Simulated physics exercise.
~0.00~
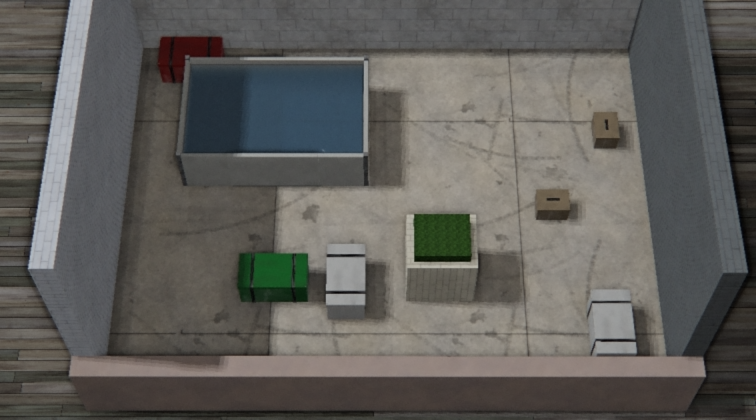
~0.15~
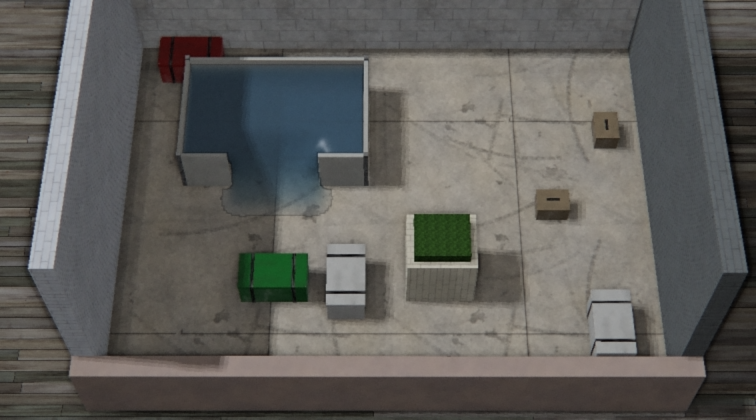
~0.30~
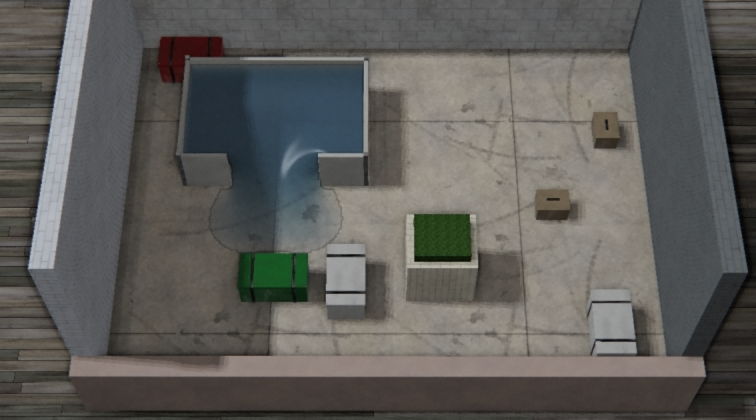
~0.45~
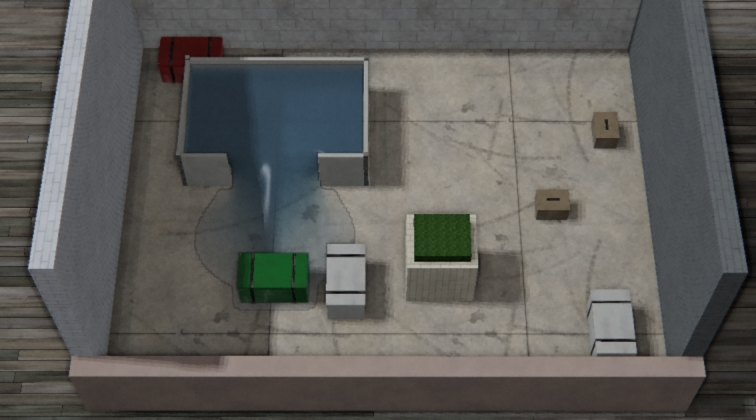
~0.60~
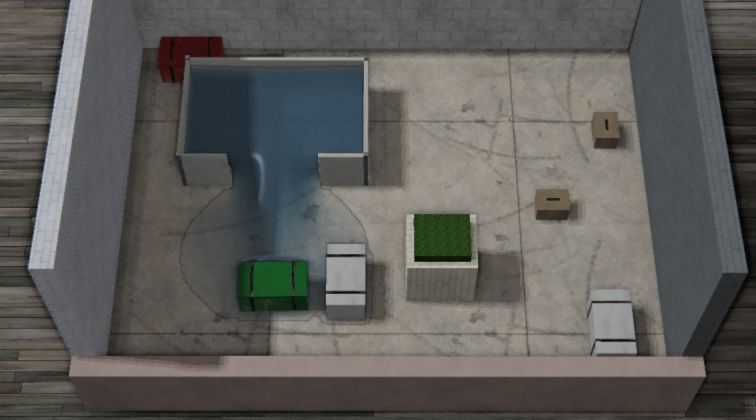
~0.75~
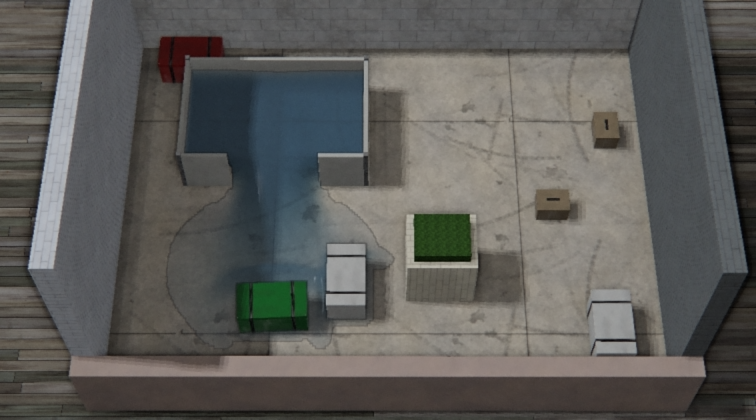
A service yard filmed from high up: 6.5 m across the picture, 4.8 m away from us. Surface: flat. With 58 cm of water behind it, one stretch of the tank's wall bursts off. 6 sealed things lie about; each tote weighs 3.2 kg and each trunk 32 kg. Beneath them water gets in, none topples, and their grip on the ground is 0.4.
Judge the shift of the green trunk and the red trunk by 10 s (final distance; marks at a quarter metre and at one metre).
Final positions: The green trunk lands far from its start, the red trunk lands far from its start.
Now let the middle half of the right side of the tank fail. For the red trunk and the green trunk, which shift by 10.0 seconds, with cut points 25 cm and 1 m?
First the red trunk: It holds steady; as for the green trunk, it holds steady.
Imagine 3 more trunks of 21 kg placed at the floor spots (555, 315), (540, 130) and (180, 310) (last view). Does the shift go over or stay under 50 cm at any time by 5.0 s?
Going through them in the order asked, they come out clear of the mark, shy of the mark and clear of the mark.
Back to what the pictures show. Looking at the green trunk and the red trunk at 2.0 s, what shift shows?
100 and 0 cm, roughly.
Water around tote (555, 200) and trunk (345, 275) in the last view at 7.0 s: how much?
Close to 4 and 6 centimetres.
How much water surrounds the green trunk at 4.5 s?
Depth approx. 15 cm.
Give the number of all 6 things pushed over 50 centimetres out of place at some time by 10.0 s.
That comes to 6.
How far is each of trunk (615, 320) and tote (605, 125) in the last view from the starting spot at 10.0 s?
In that order: 250 cm, 120 cm.
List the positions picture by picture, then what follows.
In the first frame, the green trunk at (273, 270), on the bottom; the red trunk at (190, 51) rests on the ground; water covers 3.0 m2; 0 of 6 have shifted.
In the second frame, the green trunk at (273, 270), on the bottom; the red trunk at (190, 51) rests on the ground; 3.6 m2 under water; 0 of 6 have shifted.
In the third frame, the green trunk at (273, 270) rests on the ground; the red trunk at (190, 51), on the bottom; water covers 4.3 m2; 0 of 6 have shifted.
In the fourth frame, the green trunk at (273, 270) rests on the ground; the red trunk at (190, 51), on the bottom; water covers 5.2 m2; 0 of 6 have shifted.
In the fifth frame, the green trunk at (272, 279) rests on the ground, 12 cm from its start; the red trunk at (190, 51), on the bottom; water covers 5.8 m2; 1 of 6 have shifted.
In the sixth frame, the green trunk at (272, 300), on the bottom, 39 cm from its start; the red trunk at (190, 51) rests on the ground; 6.7 m2 under water; 1 of 6 have shifted.
After 2.0 s the green trunk is near (268, 336), 0.9 m from its start, afloat; the red trunk is near (190, 51), 0.0 m from its start, aground; 1 afloat.
After 4.5 s the green trunk is near (278, 330), 0.8 m from its start, afloat; the red trunk is near (191, 46), 0.1 m from its start, aground; 1 afloat.
After 7.0 s the green trunk is near (364, 340), 1.4 m from its start, afloat; the red trunk is near (314, 46), 1.6 m from its start, aground; 2 afloat.
After 10.0 s the green trunk is near (456, 340), 2.3 m from its start, aground; the red trunk is near (421, 47), 3.0 m from its start, aground; 2 afloat.
